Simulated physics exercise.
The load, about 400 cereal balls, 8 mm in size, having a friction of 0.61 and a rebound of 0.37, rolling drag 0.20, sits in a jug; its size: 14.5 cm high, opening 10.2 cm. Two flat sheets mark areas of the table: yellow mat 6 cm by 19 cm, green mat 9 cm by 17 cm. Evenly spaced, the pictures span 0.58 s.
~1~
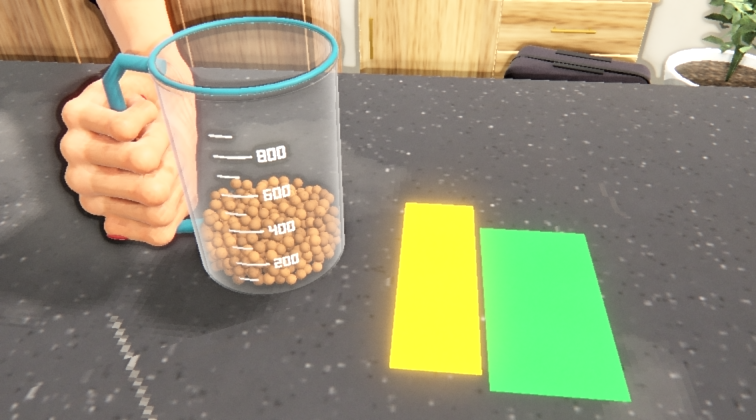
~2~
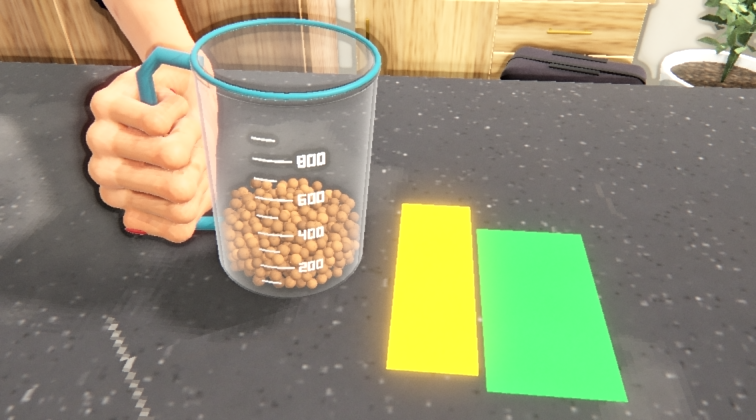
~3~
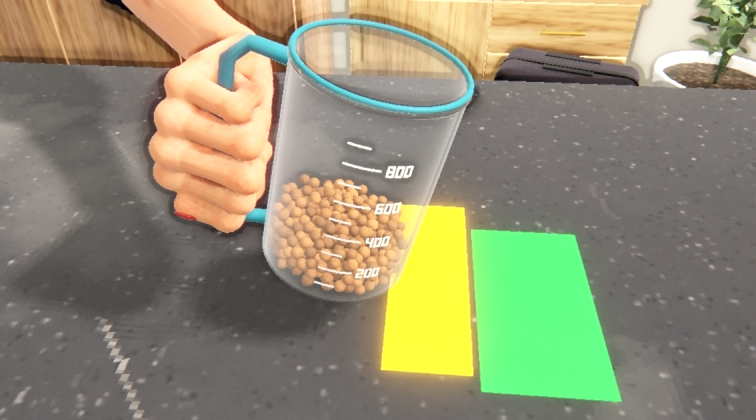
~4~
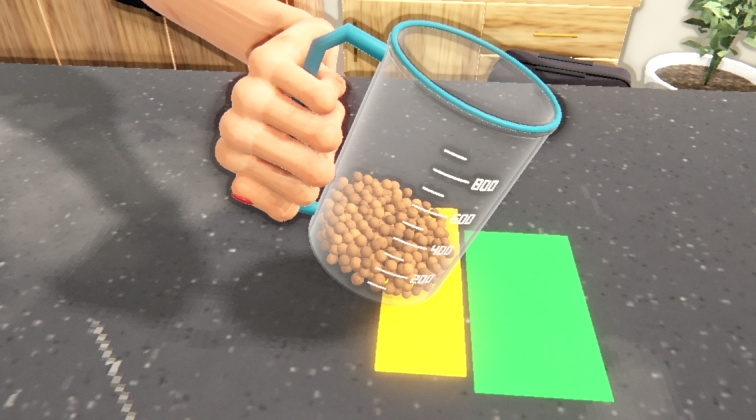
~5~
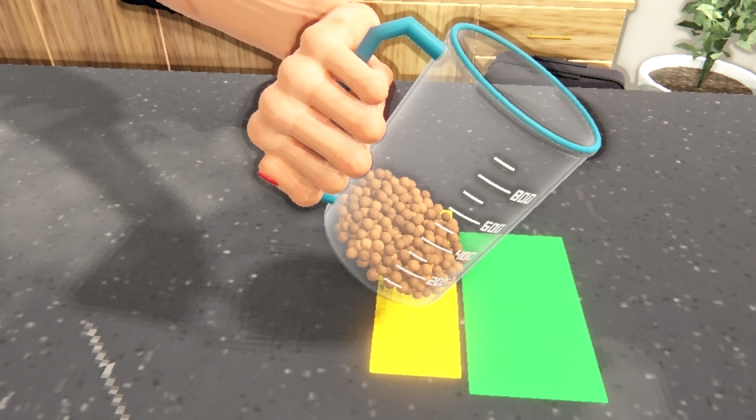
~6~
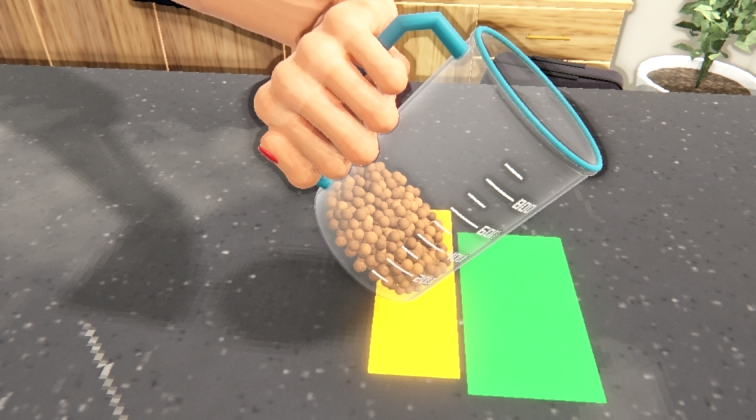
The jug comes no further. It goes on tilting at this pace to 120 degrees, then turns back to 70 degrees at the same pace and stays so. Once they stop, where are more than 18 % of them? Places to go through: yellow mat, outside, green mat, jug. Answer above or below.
Yellow mat: Below; off the mats: Above; green mat: Above; jug: Above.
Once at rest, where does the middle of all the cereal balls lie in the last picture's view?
Their centre ends up around (546, 305) in the last view.
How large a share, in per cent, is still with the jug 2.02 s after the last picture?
Roughly 40 percent of the load.
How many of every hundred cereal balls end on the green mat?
Share: Near 30 %.
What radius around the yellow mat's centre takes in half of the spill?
Roughly 16 cm.
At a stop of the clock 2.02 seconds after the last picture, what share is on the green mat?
Close to 30 in a hundred has got there by that moment.
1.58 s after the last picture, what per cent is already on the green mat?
The share there at that time comes to around 35 per cent.
Then, 0.61 s after the last picture, tilt 87 degrees; jug 100 %; middle of all pieces on or above the table near (375, 198).
Then, 1.11 s after the last picture, tilt 120 degrees; green mat 10 %, jug 90 %; middle of all pieces on or above the table near (428, 217).
Then, 1.58 s after the last picture, tilt 88 degrees; outside 30 %, green mat 35 %, jug 40 %; middle of all pieces on or above the table near (541, 279).
Then, 2.02 s after the last picture, tilt 70 degrees; outside 30 %, green mat 30 %, jug 40 %; middle of all pieces on or above the table near (547, 279).
In the end, yellow mat 0 %, outside 30 %, green mat 30 %, jug 40 %.
